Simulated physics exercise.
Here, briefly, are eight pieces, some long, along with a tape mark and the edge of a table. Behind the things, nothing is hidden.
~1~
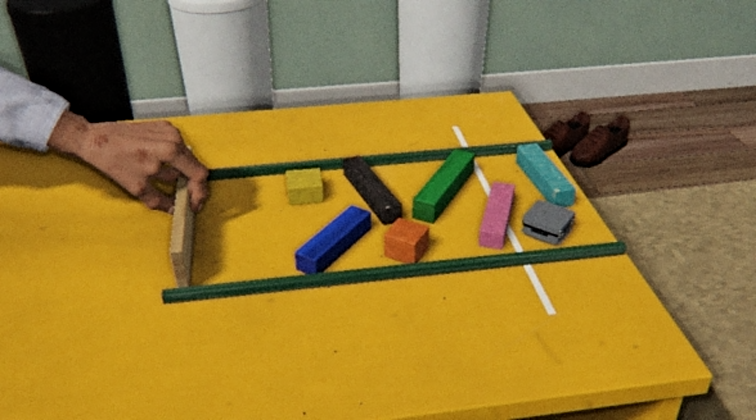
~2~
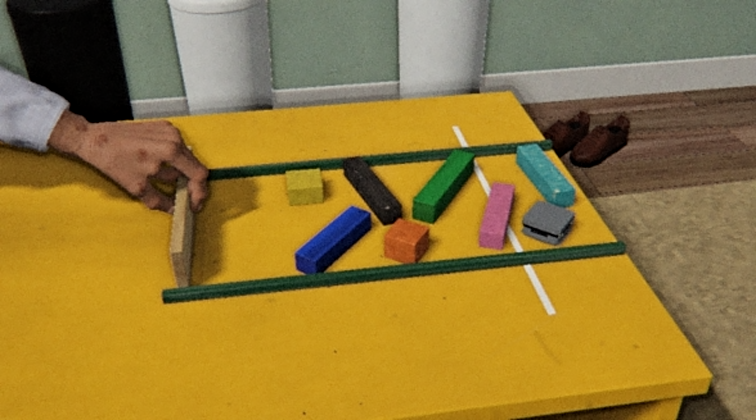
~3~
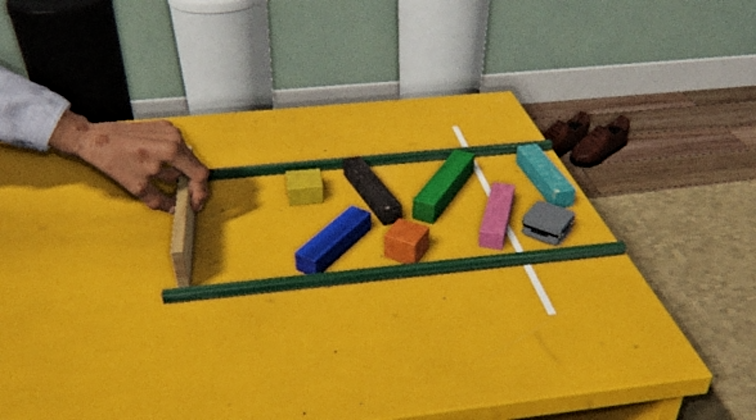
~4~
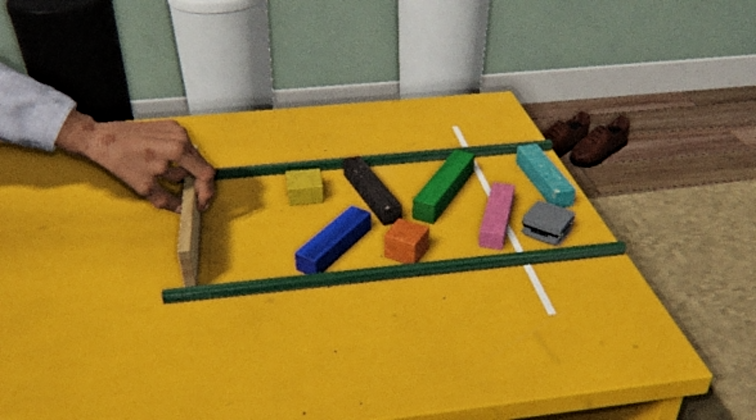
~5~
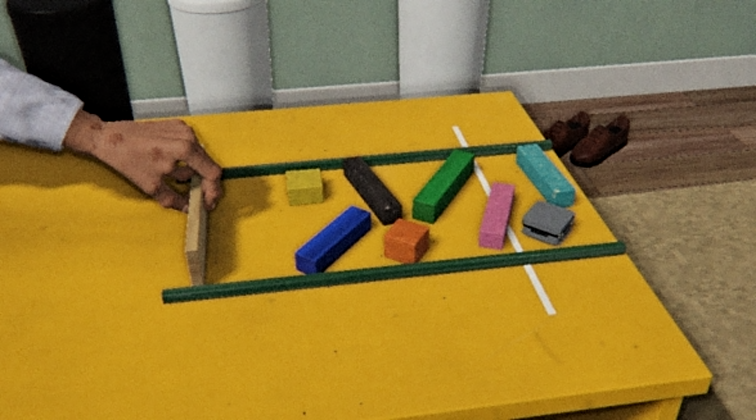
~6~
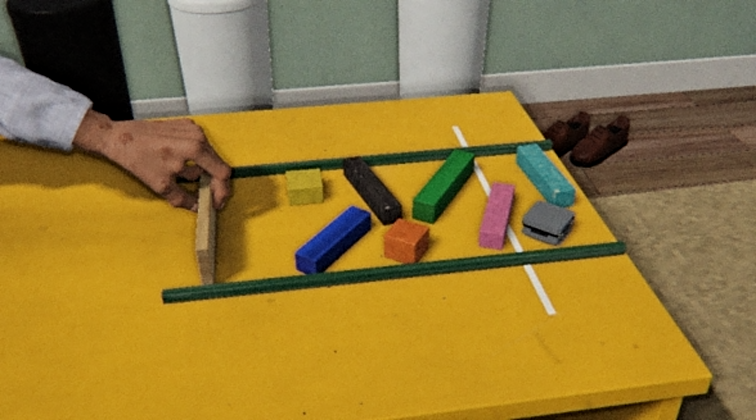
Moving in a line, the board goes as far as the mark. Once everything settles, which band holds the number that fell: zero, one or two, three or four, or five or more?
It is in the band one or two.
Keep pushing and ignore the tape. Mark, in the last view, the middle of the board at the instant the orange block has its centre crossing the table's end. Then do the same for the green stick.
(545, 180) and (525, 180), roughly.
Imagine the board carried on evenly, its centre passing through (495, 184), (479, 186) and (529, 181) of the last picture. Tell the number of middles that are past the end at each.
2; 0; 4.
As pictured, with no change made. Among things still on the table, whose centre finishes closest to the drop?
It's the pink bar that ends up nearest.
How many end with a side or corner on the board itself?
Count recorded: 2.
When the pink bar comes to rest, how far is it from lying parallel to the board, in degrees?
I'd estimate about 15 degrees.
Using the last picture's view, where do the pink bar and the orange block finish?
The pink bar settles near (580, 208); as for the orange block, near (554, 220).
A little later, none off yet; turquoise bar at rest near (544, 175); grey case at rest near (547, 225); pink bar at rest near (497, 214).
When it is over, the number that fall off is one or two; down, grey case and turquoise bar.
